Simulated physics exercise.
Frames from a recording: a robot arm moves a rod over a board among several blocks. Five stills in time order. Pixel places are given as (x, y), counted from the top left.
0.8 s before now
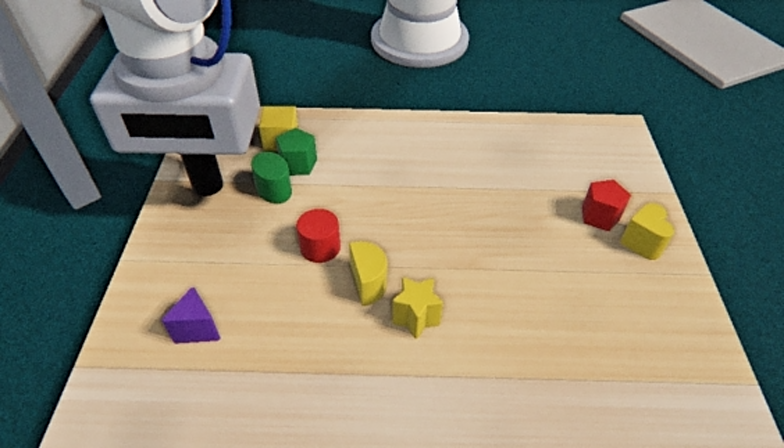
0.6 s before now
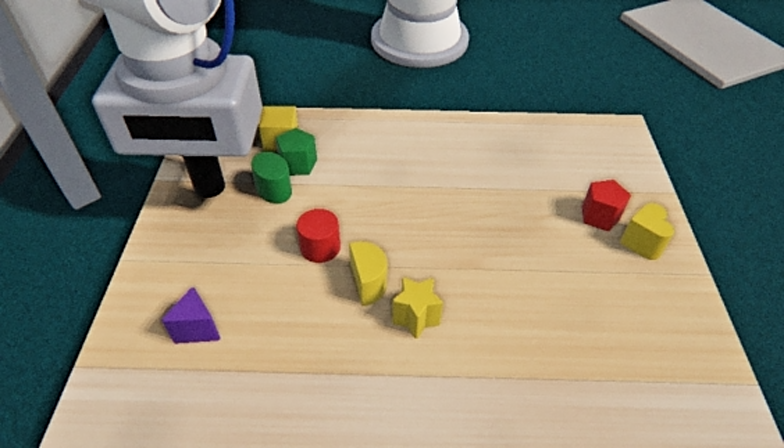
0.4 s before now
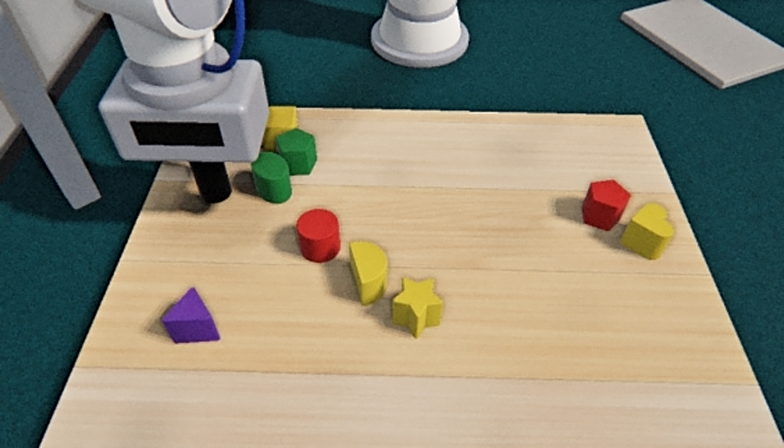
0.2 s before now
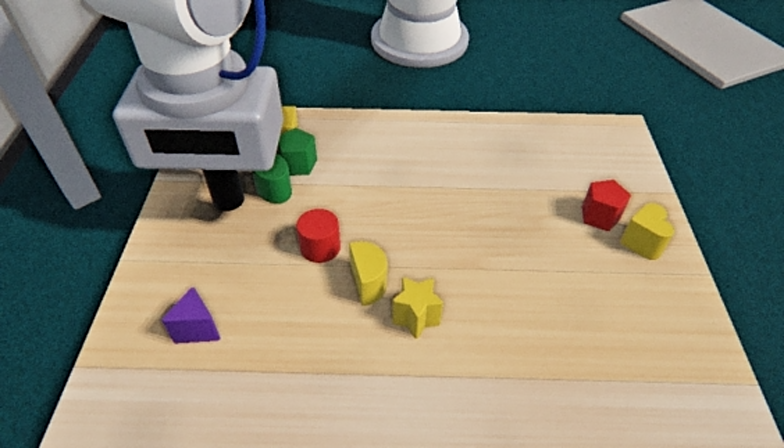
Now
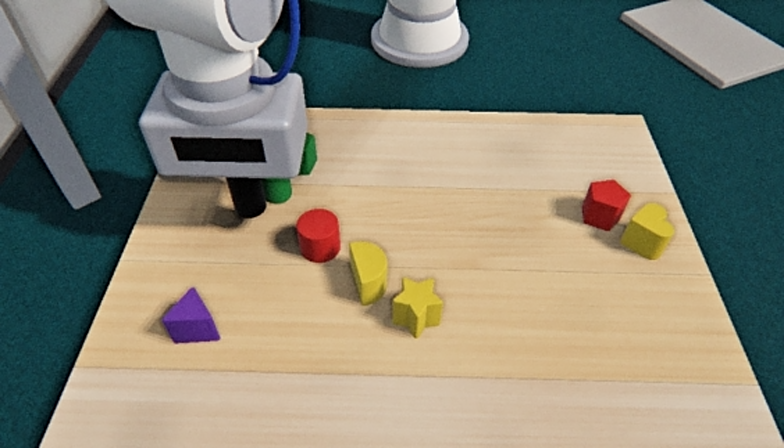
At first, a robot arm holds a black rod near the upper left of a wooden board, beside green and yellow blocks, and barely moves. Then it shifts a short way right and toward the viewer, covering some of those blocks from view, while the other blocks stay still.
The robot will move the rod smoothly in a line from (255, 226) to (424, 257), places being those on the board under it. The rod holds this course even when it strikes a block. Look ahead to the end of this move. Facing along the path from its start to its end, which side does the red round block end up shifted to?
Right-hand side.
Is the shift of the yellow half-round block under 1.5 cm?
No.
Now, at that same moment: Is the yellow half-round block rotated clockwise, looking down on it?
The answer is no.
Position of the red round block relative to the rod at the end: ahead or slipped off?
My answer is that the red round block has slipped off.
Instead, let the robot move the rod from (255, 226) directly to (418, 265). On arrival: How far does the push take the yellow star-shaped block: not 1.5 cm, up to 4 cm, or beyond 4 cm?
My prediction: Between 1.5 and 4 cm.
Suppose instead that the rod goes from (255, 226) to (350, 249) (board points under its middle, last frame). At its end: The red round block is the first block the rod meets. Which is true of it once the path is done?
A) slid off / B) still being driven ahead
I choose B.
On the path given first. One third of the way, rod at (308, 218); red round block at (334, 229).
Two thirds of the way, rod at (366, 229); red round block at (368, 252); yellow half-round block at (380, 287), turned 25° anticlockwise; yellow star-shaped block at (420, 297).
At the end, rod at (425, 240); green oval block not moved; red round block at (374, 254); yellow half-round block at (378, 289), turned 30° anticlockwise; yellow star-shaped block at (420, 298), turned 15° anticlockwise.
